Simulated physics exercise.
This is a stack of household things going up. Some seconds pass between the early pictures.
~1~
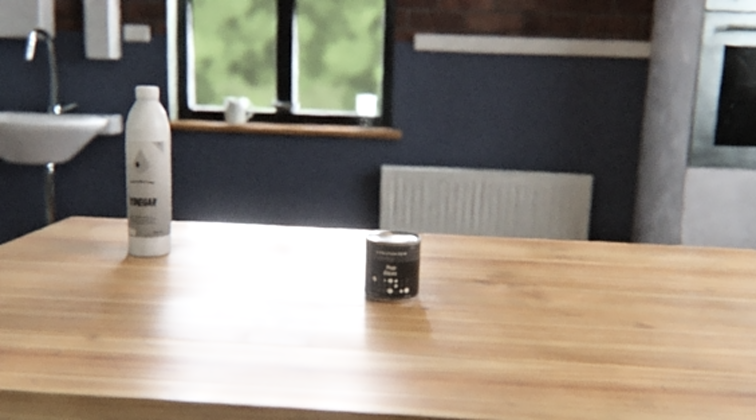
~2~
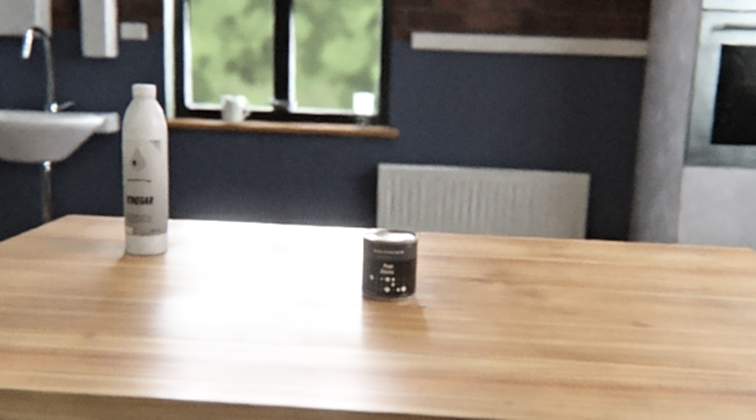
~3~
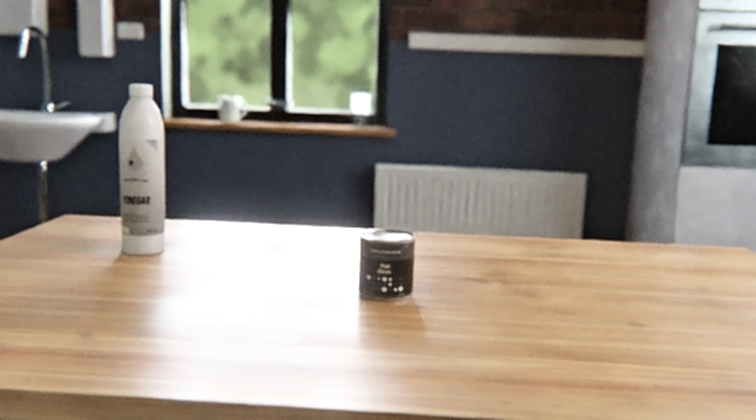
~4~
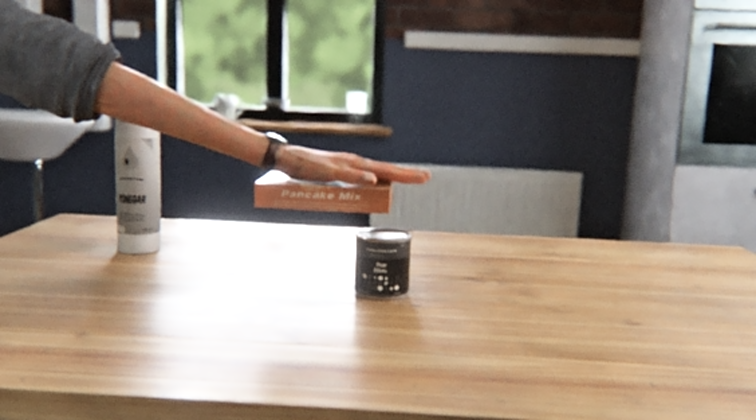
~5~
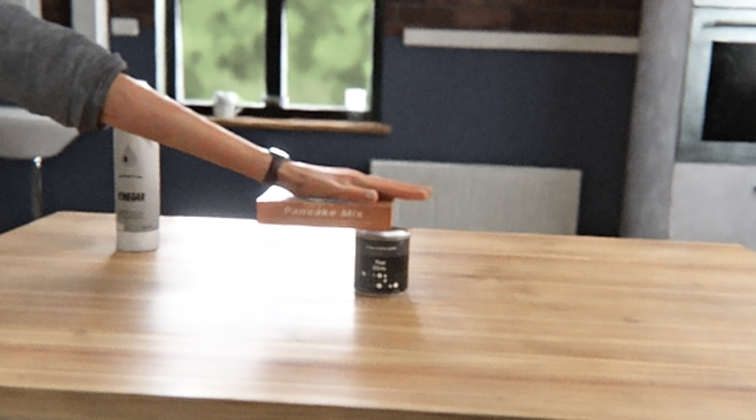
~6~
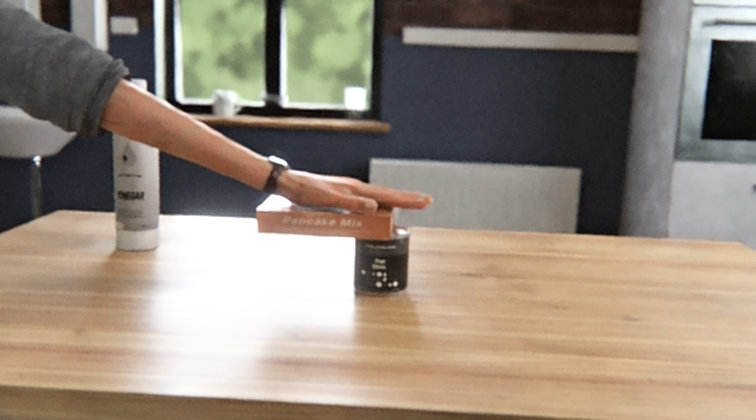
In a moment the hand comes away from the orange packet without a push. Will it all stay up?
Here the pile gives way.
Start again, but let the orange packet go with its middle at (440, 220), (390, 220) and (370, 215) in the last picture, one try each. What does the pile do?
First, it loses its balance; second, it keeps its balance; third, it holds.
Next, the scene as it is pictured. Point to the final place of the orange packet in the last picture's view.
Around (328, 236).
Then, 0.20 s after the last picture, orange packet tipped 23° from how it was near (326, 226).
Then, 0.30 s after the last picture, orange packet tipped 42° from how it was near (328, 235).
Then, 0.80 s after the last picture, orange packet now fallen.
At rest, fallen, orange packet; the other 2 in place. Seen from the same camera at the end, orange packet near (328, 235). The pile loses its balance.
